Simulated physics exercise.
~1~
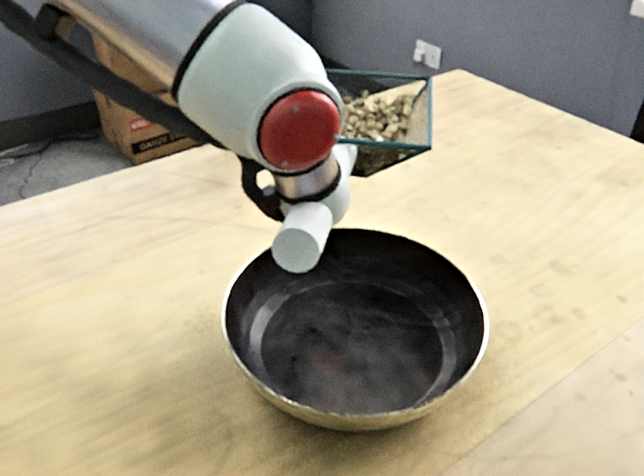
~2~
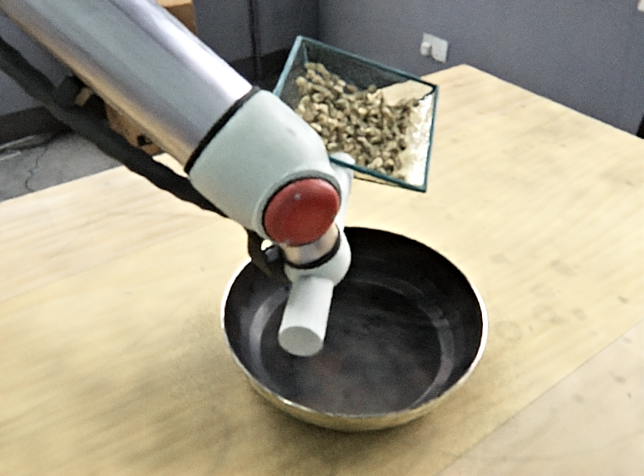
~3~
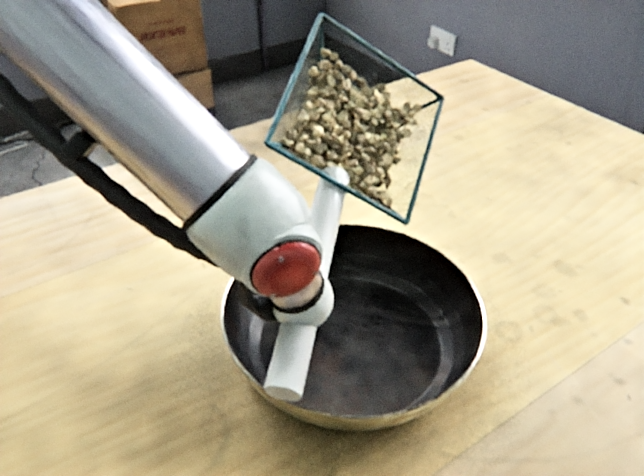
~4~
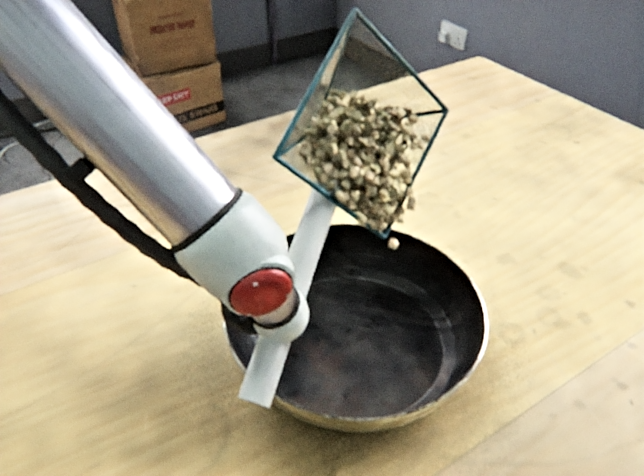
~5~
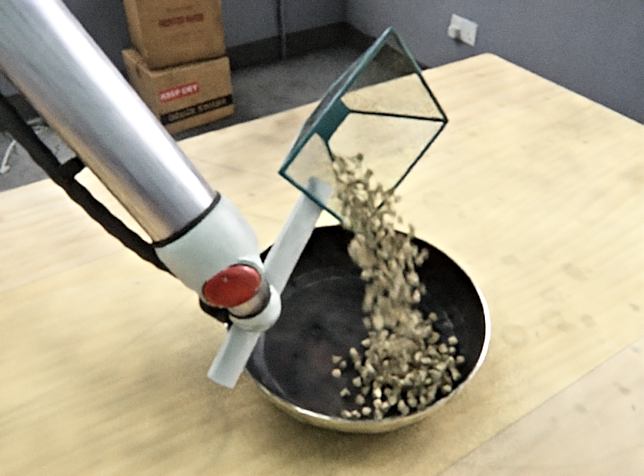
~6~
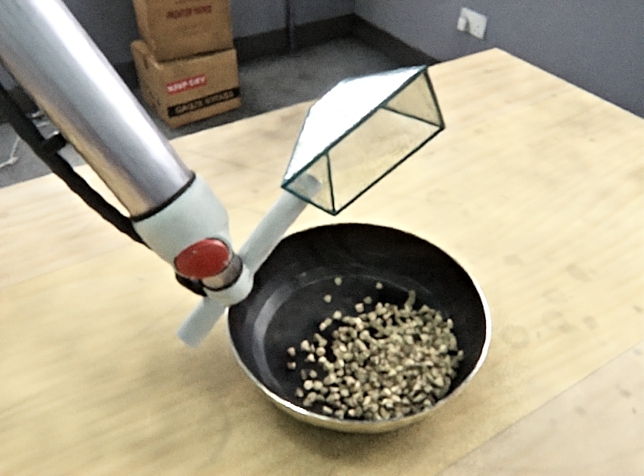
On a pale wooden table in a room with grey walls, seen from slightly above, a round black pan sits near the centre, with brown cardboard boxes on the floor behind. A silver and pale green robot arm with a red cap reaches in from the upper left, holding a clear, dark-edged scoop of tan pellets. The arm steadily tilts the scoop above the pan, and the pellets gather at its lower edge. A few begin to slip over, then a thick stream pours down into the pan. Finally the scoop is tipped past upright and empty, and the pellets lie heaped towards the pan's right side.
